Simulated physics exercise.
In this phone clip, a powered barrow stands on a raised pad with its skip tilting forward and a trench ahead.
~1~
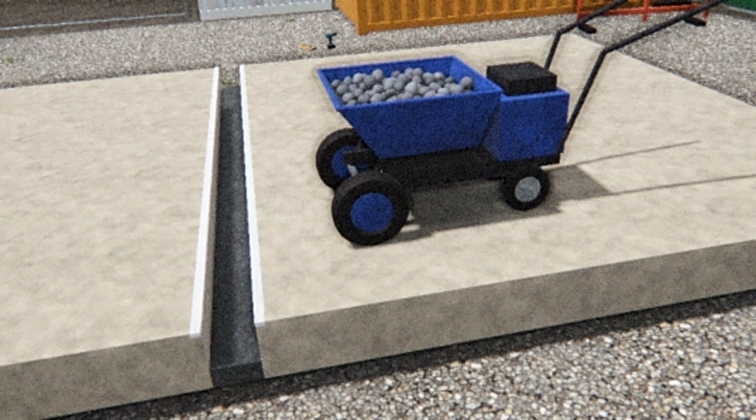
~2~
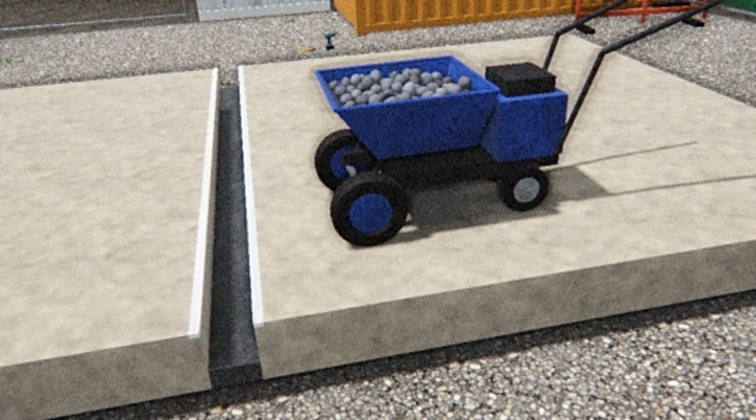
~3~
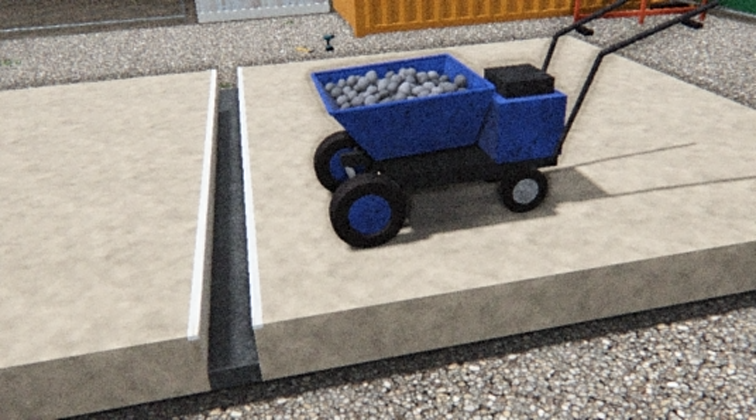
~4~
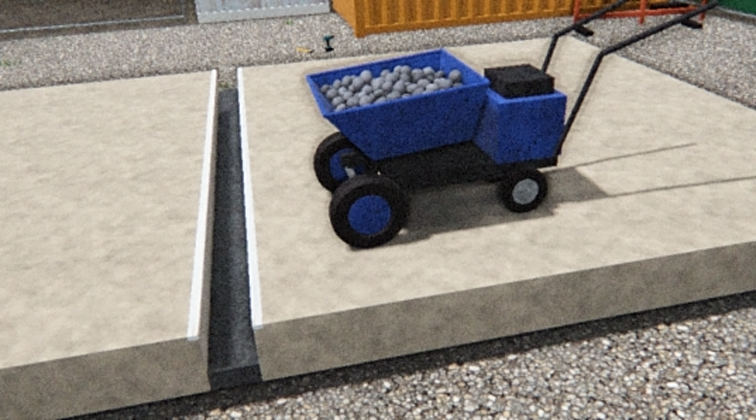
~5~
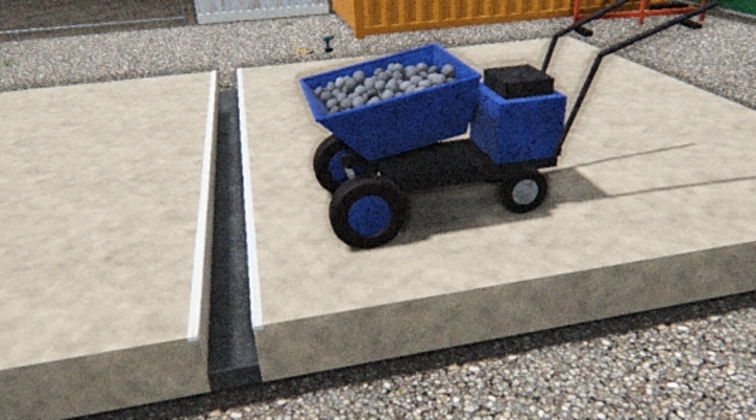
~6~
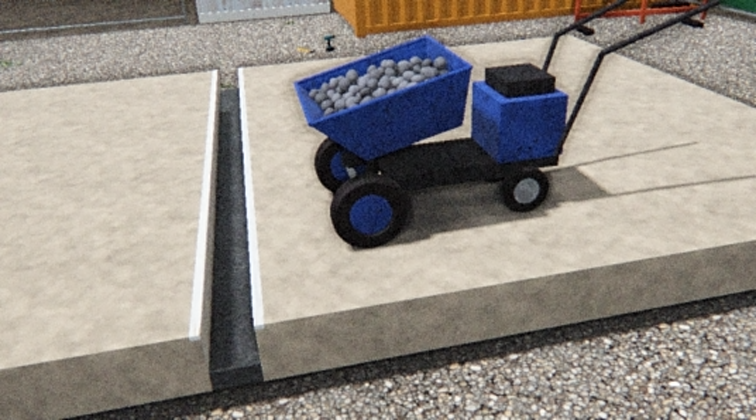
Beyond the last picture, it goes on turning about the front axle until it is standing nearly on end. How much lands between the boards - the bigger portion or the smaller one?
The bigger portion lands there.
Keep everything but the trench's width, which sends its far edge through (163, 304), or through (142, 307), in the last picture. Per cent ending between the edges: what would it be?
About 100 and 100 per cent.
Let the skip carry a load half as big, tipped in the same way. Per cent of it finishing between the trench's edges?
100 per cent or thereabouts.
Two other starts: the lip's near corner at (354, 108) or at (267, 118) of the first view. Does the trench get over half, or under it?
The bulk, then a minority.
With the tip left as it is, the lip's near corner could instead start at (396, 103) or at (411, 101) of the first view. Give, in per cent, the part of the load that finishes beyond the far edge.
Roughly 0 and 0 %.
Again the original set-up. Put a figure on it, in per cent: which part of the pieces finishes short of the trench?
Roughly 10 per cent of the load.
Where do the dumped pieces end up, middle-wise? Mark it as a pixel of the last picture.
Somewhere around (228, 244) in the final view.
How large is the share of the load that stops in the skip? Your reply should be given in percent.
About 0 %.
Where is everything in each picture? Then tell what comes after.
Lip of the skip at (338, 110), level; top of the load at (406, 93), round cobbles; first edge of the trench at (257, 286); far edge at (198, 296), the trench under half as wide as the skip, and about as deep as wide, in the first frame.
Lip of the skip at (336, 111), level; top of the load at (404, 93), in the second frame.
Lip of the skip at (331, 114), tipped barely; top of the load at (400, 93), in the third frame.
Lip of the skip at (325, 116), tipped barely; top of the load at (405, 81), in the fourth frame.
Lip of the skip at (318, 121), tipped a little; top of the load at (415, 84), in the fifth frame.
Lip of the skip at (311, 125), tipped a little; top of the load at (408, 79); first edge of the trench at (257, 289); far edge at (197, 298), in the sixth frame.
Soon after the last picture, skip tipped well over; all in the skip.
A little later, skip tipped steeply; most in the skip; a small part in or heaped over the trench; a small part falling.
Later still, skip tipped right over; about a quarter in the skip; a stray few short of the trench; about two thirds in or heaped over the trench; a small part beyond it.
By the end, skip tipped right over; a small part short of the trench; most in or heaped over the trench; a small part beyond it.
